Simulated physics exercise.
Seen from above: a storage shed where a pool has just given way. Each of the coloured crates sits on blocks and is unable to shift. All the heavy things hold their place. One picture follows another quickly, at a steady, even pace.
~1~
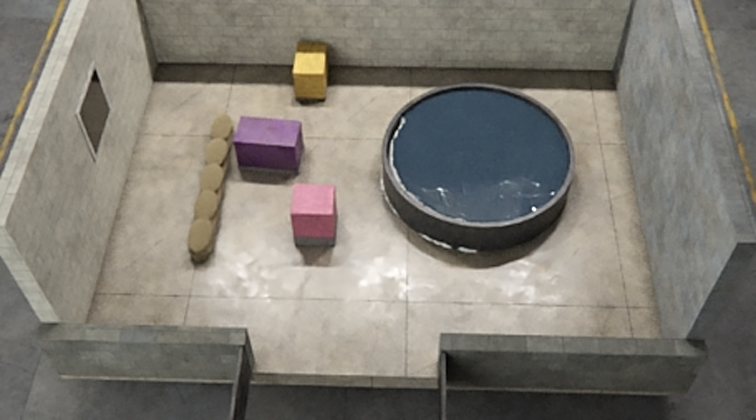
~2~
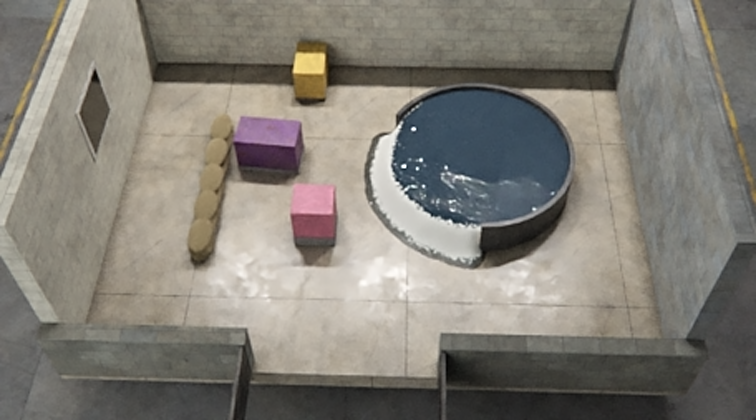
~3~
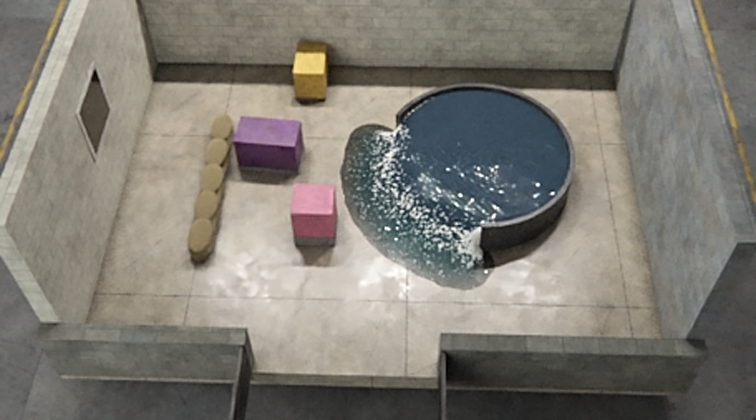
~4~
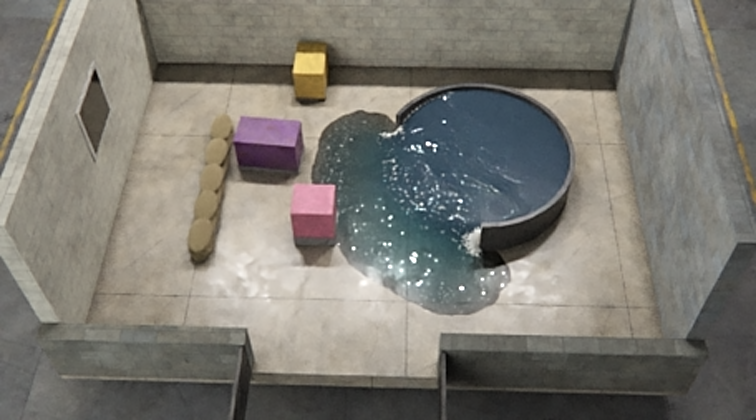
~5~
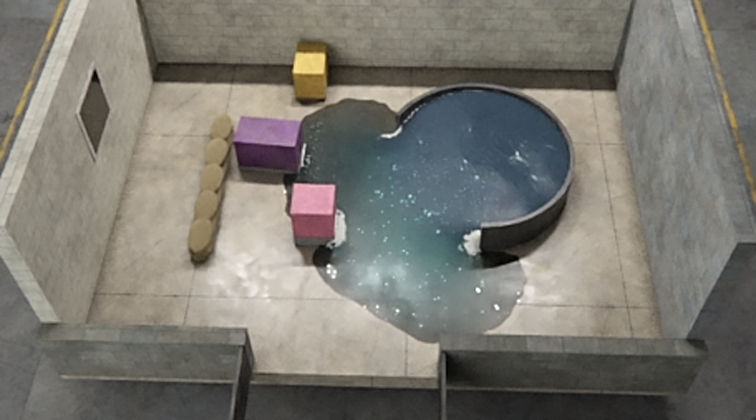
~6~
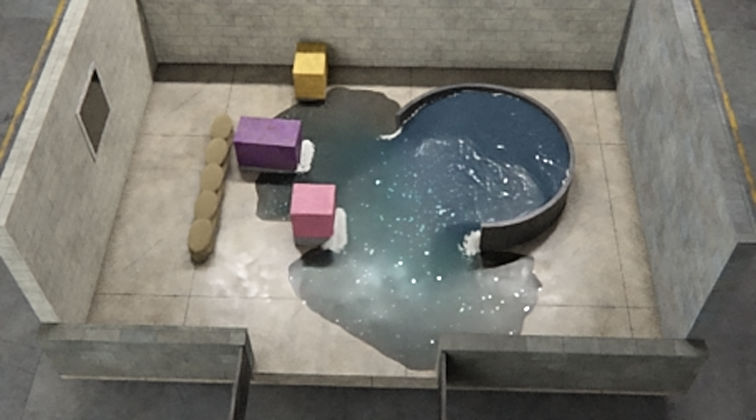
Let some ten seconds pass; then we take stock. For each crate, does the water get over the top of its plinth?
The pink crate gets wet; the yellow crate gets wet; the purple crate gets wet.
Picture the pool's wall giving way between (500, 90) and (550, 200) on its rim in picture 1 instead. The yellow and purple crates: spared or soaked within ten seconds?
Yellow crate: Overtopped; purple crate: Overtopped.
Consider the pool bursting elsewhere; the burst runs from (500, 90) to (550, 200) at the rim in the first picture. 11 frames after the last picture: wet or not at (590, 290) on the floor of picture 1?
Submerged.
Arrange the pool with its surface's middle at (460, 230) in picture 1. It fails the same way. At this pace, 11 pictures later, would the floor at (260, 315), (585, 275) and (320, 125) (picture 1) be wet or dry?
Taking the three spots in order: Swamped, bare, swamped.
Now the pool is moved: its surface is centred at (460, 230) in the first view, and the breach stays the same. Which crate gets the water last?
Last: The yellow crate.
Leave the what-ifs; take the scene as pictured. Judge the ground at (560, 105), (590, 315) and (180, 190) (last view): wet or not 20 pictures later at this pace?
Point one left clear, point two sodden, point three left clear.
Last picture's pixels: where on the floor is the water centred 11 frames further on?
The water's middle lies around (389, 200).
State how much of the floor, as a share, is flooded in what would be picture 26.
Roughly 55 percent, I reckon.
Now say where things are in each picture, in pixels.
Still water in the round pool at (478, 154), in the first frame.
The front is at (383, 136), out from the gap at (398, 202), in the second frame.
Water pours out at (398, 203) and has run to (372, 128), in the third frame.
The front is at (347, 119), out from the gap at (398, 204), in the fourth frame.
The front is at (348, 103), out from the gap at (398, 204), in the fifth frame.
The front is at (308, 102), out from the gap at (398, 205), in the sixth frame.
A moment on, water covers 35 % of the floor; the pink crate water round its plinth, the yellow crate water round its plinth, the purple crate water round its plinth.
Next, water covers 50 % of the floor; the pink crate water round its plinth, the yellow crate water round its plinth, the purple crate water round its plinth.
Then, water covers 55 % of the floor; the pink crate water round its plinth, the yellow crate water round its plinth, the purple crate water round its plinth.
Later, water covers 75 % of the floor; the pink crate water round its plinth, the yellow crate water round its plinth, the purple crate water round its plinth.
In the end, water covers 90 % of the floor; the pink crate was topped, the yellow crate was topped, the purple crate was topped.
